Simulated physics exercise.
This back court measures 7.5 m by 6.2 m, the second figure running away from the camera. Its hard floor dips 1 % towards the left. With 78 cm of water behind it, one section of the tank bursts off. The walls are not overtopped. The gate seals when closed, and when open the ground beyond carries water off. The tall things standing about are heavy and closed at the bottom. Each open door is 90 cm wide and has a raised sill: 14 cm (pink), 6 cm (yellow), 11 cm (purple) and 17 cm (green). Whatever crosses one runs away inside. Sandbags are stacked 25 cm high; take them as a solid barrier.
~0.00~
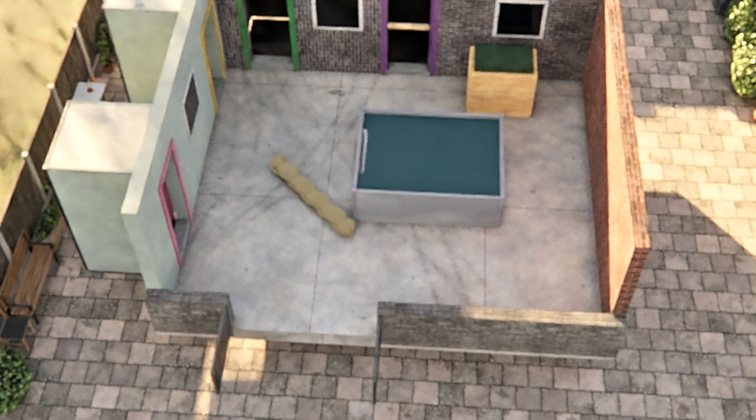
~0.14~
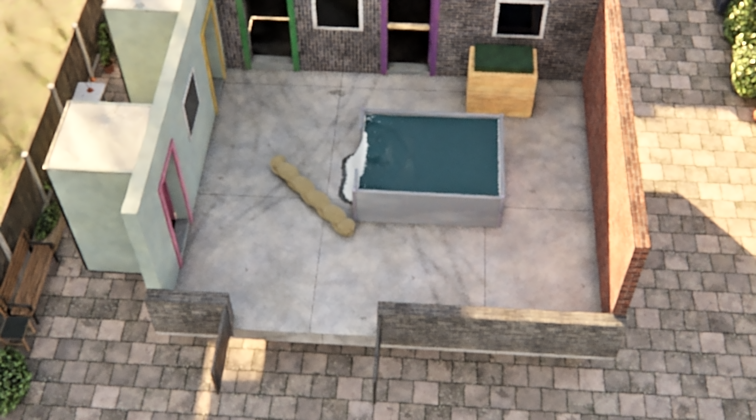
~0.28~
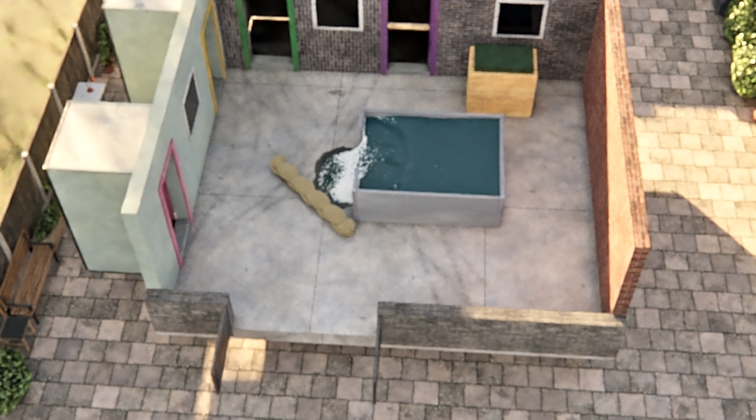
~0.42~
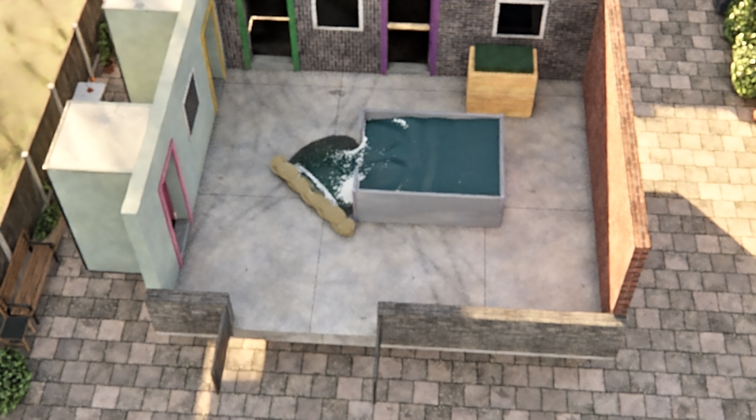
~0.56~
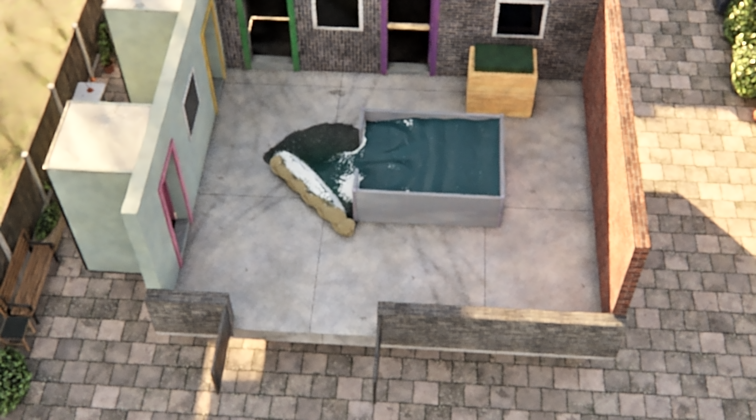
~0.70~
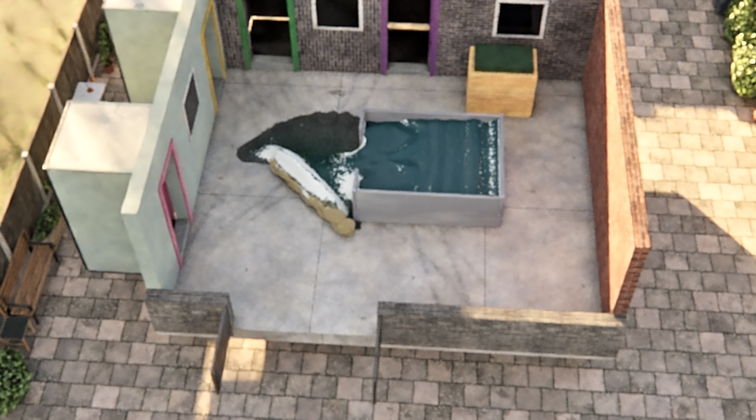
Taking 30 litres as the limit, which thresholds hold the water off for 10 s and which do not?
Door by door: At the pink door it stays under the limit; at the yellow door it exceeds the limit; at the purple door it does not reach the limit; at the green door it passes the limit.
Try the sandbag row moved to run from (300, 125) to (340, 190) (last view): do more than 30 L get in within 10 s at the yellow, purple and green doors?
Against that limit: Yellow over, purple under, green below.
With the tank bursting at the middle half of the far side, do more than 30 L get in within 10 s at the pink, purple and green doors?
Against that limit: Pink under, purple over, green below.
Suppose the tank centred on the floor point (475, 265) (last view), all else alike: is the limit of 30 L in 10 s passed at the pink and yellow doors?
Against that limit: Pink over, yellow above.
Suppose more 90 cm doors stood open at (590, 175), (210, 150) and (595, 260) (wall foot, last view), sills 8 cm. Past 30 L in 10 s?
In that order: Below, above, below.
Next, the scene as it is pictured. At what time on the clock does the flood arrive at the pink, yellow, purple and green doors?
Arrival: Pink 2.0 s, yellow 1.2 s, purple 3.6 s, green 1.6 s.
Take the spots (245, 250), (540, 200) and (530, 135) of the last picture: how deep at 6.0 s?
Roughly 5, 0 and 2 cm, in turn.
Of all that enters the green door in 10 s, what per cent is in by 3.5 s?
About 55 per cent.
After 1.4 s water covers 25 % of the floor and is deepest (52 cm) near (321, 191); pink door not reached, yellow door 18 cm at the sill, 5 L in, purple door not reached, green door not reached.
After 2.2 s water covers 35 % of the floor and is deepest (46 cm) near (321, 191); pink door 12 cm at the sill, 0 L in, yellow door 29 cm at the sill, 85 L in, purple door not reached, green door 31 cm at the sill, 10 L in.
After 3.5 s water covers 40 % of the floor and is deepest (34 cm) near (227, 68); pink door 10 cm at the sill, 0 L in, yellow door 27 cm at the sill, 289 L in, purple door not reached, green door 29 cm at the sill, 97 L in.
After 6.0 s water covers 70 % of the floor and is deepest (24 cm) near (223, 86); pink door 5 cm at the sill, 0 L in, yellow door 23 cm at the sill, 579 L in, purple door 5 cm at the sill, 0 L in, green door 24 cm at the sill, 162 L in.
After 10.0 s water covers 90 % of the floor and is deepest (16 cm) near (223, 86); pink door 3 cm at the sill, 0 L in, yellow door 16 cm at the sill, 827 L in, purple door 6 cm at the sill, 0 L in, green door 16 cm at the sill, 179 L in.
